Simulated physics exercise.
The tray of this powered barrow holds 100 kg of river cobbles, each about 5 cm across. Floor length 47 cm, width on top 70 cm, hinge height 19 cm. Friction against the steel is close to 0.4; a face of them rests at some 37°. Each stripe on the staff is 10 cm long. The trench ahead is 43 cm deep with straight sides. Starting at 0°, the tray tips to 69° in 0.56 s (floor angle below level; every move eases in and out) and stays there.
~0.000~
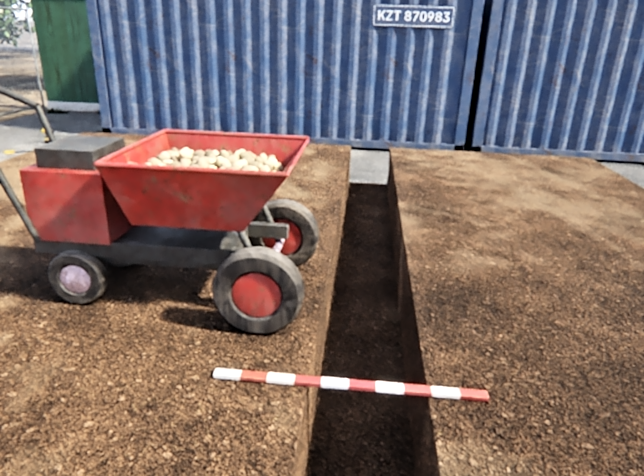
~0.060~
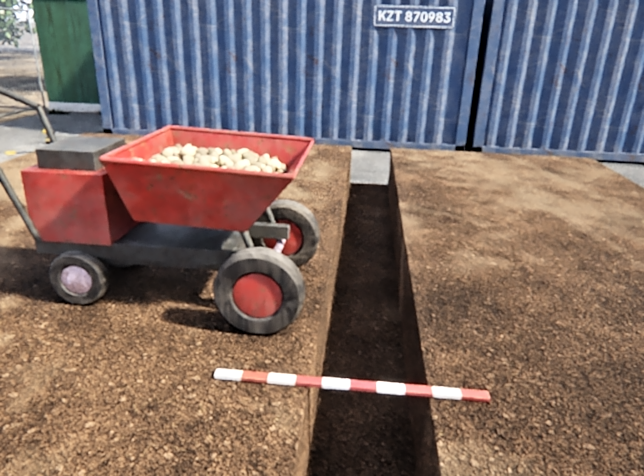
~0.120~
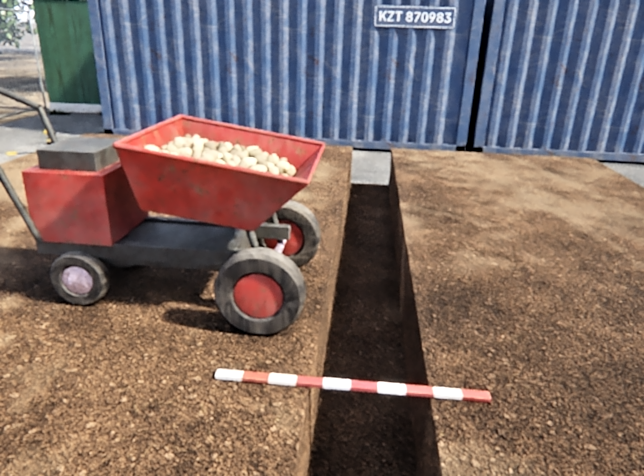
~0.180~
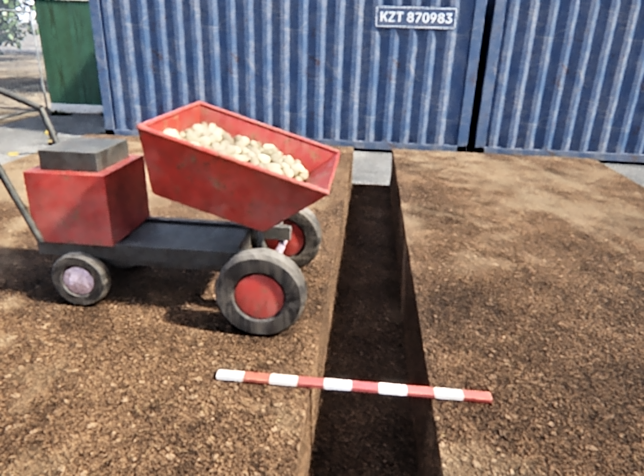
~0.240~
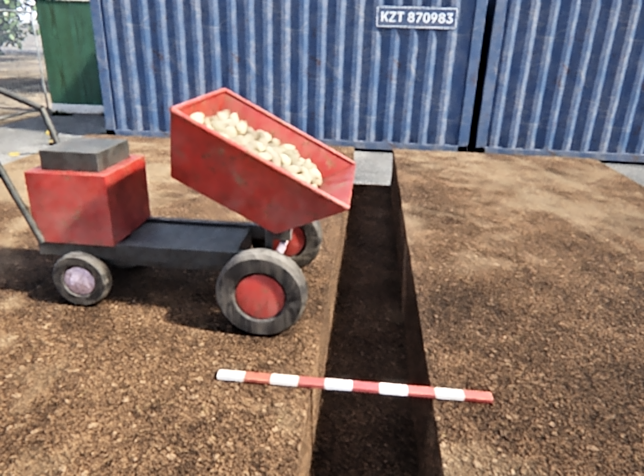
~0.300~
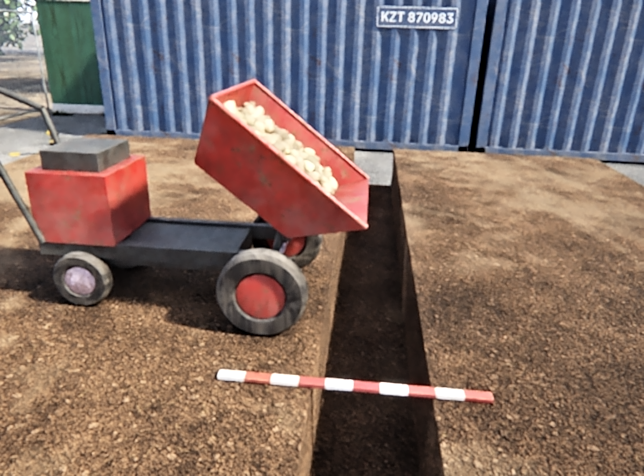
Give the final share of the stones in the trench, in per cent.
Close to 28 in a hundred.
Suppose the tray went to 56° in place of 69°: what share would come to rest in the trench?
In that case some 20 per cent.
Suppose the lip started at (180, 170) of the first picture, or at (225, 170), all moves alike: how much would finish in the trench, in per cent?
About 100 and 75 per cent.
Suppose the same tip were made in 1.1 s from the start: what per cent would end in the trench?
In that case some 50 per cent.
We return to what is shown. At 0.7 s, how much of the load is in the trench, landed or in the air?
Some 10 per cent.
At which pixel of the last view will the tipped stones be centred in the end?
Around (466, 306).
After 0.4 s the floor is at 58°; 100 % in the tray; the foremost stones are at (365, 226).
After 0.7 s the floor is at 69°; 75 % in the tray, 9 % in the trench, 15 % past the trench; the foremost stones are at (451, 288).
After 1.0 s the floor is at 69°; 13 % in the tray, 14 % in the trench, 74 % past the trench; the foremost stones are at (634, 320).
After 3.0 s the floor is at 69°; 0 % in the tray, 28 % in the trench, 72 % past the trench; the foremost stones are past the picture's edge.
